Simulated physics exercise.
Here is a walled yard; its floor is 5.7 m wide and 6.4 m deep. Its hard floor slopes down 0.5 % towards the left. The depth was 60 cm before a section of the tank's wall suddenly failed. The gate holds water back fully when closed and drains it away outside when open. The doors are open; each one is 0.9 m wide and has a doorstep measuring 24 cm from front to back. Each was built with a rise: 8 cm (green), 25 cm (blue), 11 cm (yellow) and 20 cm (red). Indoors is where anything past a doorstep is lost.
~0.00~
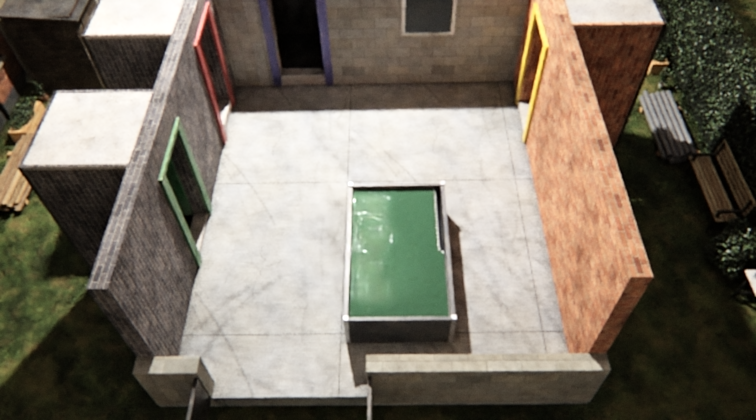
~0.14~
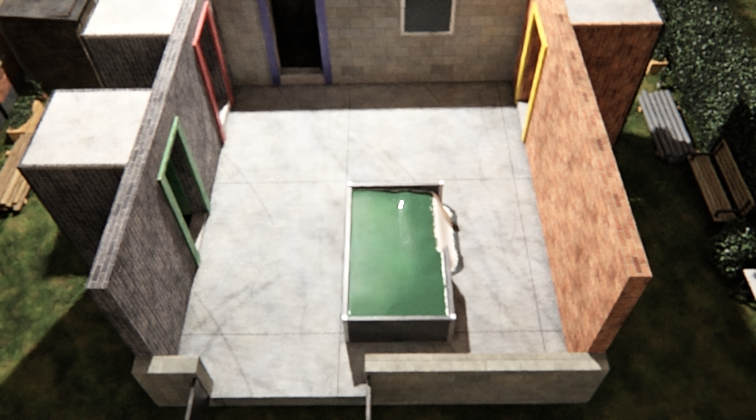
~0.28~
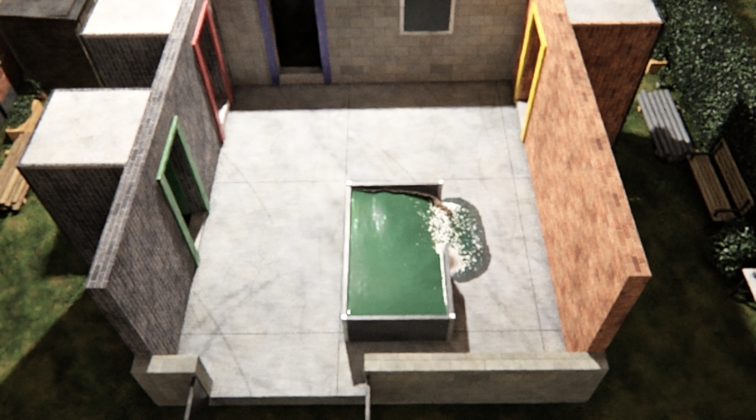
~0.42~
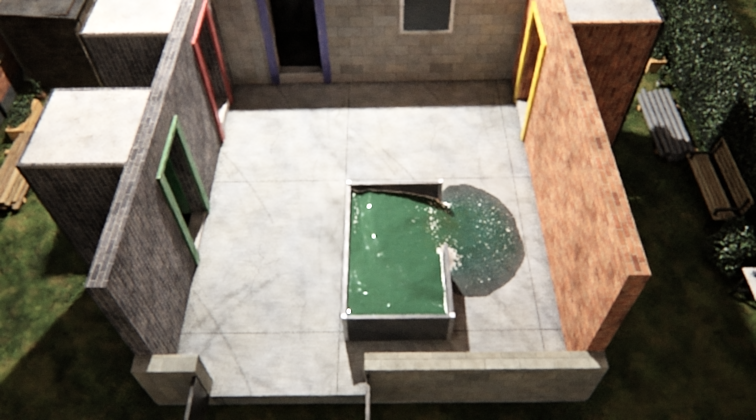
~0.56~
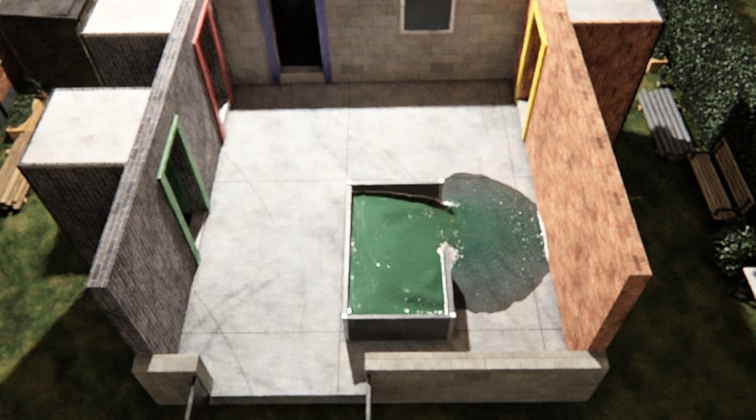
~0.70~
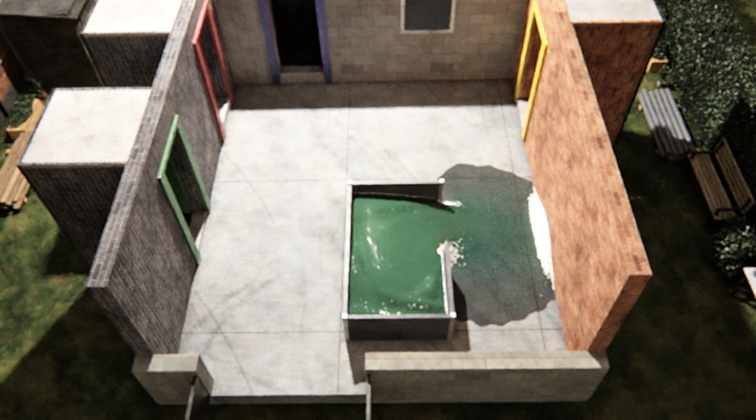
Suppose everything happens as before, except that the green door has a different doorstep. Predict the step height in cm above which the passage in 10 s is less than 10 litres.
About 7.5 cm of height.
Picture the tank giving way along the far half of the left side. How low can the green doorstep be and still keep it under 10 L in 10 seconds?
Some 28 cm.
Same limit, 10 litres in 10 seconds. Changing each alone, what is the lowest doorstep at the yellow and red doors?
About 8.0 cm at yellow and 10.0 cm at red.
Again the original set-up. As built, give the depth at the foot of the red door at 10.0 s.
9.5 cm.
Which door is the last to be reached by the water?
Green.
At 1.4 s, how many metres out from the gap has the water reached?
Reach: Approx. 3.0 m.
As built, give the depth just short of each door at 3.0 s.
Door by door in centimetres - green 0, blue 0, yellow 9, red 0.
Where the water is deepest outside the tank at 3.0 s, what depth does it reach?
I'd put it near 26 cm.
After 1.4 s water covers 15 % of the floor, deepest (38 cm) near (537, 232); it has not reached the green door.
After 3.0 s water covers 35 % of the floor, deepest (26 cm) near (499, 82); it has not reached the green door.
After 10.0 s water covers 95 % of the floor, deepest (11 cm) near (235, 87); 8 cm at the green door, 8 litres in over its 8 cm doorstep.
At the green door as built, the water arrived by 5.8 s and peaked near 11 cm at 7.8 s.
Run again over the same 10 s with other heights there, 16 litres in over 6.5 cm, 6 litres over 8.5 cm. The limit of 10 litres is kept from about 7.5 cm up.
